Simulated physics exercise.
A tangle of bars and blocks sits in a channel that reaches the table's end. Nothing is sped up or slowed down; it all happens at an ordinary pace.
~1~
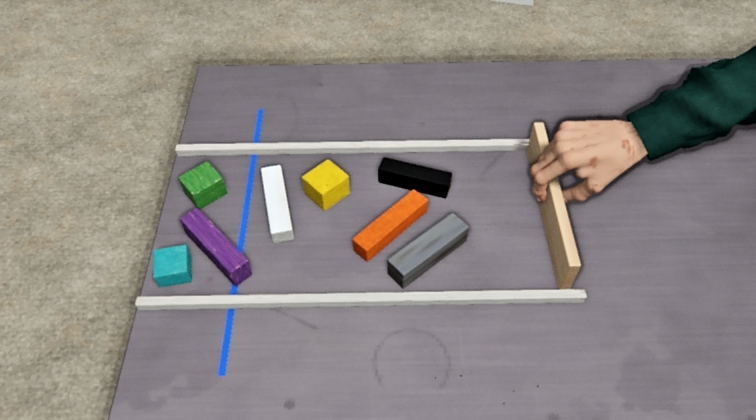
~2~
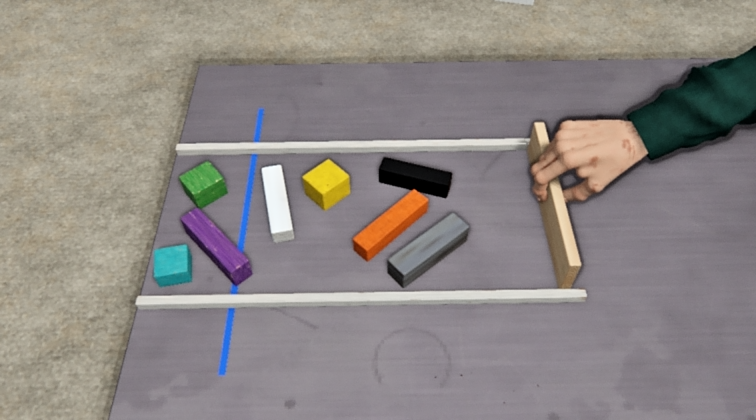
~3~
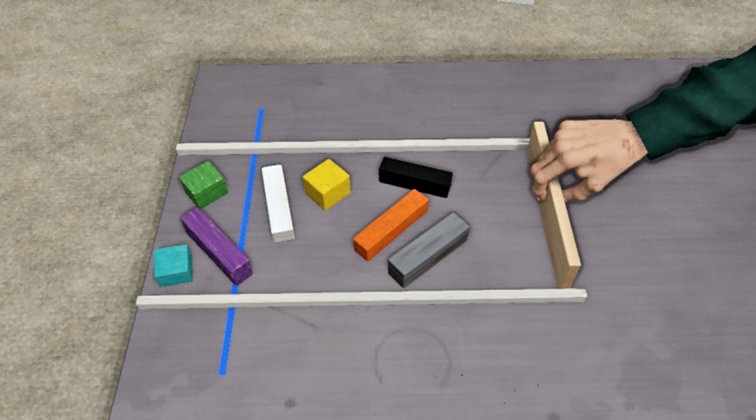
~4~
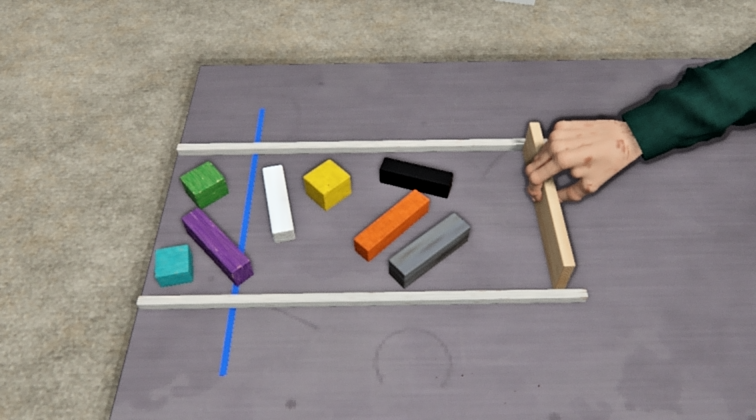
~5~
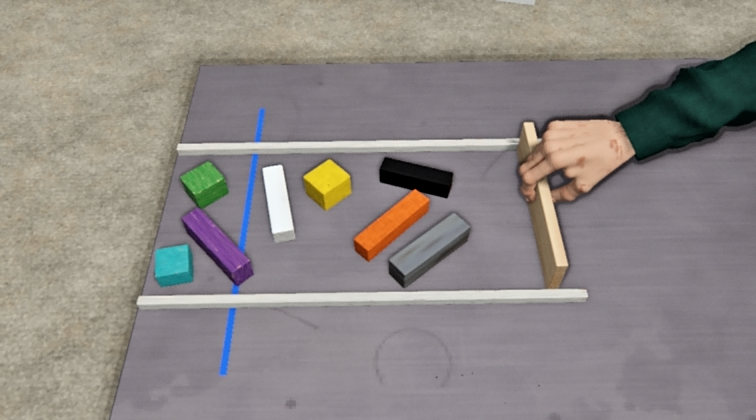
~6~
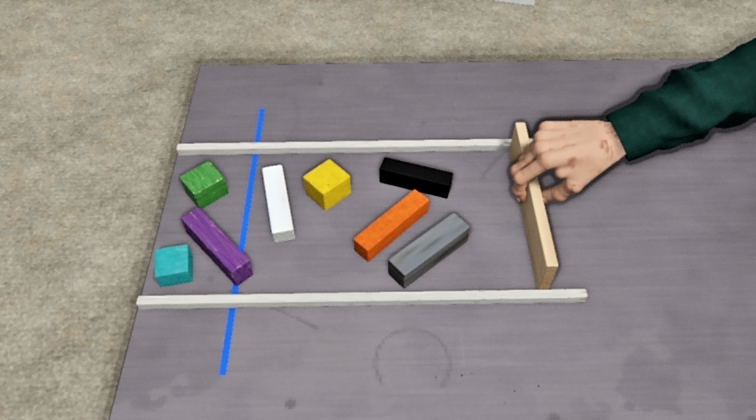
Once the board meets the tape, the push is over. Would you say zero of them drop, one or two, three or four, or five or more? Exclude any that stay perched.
I'd go with one or two.
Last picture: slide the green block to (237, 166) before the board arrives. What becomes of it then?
The green block stays put.
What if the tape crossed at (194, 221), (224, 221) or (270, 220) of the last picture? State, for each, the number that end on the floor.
The three tries give 5, 3 and 0.
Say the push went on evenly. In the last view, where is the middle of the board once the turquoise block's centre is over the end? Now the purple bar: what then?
Middle approx. at (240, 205), then approx. at (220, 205).
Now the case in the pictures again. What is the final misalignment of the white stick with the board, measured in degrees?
Roughly 15° out of line.
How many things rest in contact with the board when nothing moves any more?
That comes to 3.
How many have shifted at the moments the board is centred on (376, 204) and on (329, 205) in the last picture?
At the first spot 3, then 5.
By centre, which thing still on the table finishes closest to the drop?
It's the turquoise block that ends up nearest.
Early on, none off yet; turquoise block at rest near (174, 266); green block at rest near (205, 185); purple bar at rest near (217, 246).
A while later, none off yet; turquoise block at rest near (171, 268); green block travelled a little near (186, 184); purple bar travelled a little near (206, 252).
Finally, the number that fall off is one or two; lost, green block.
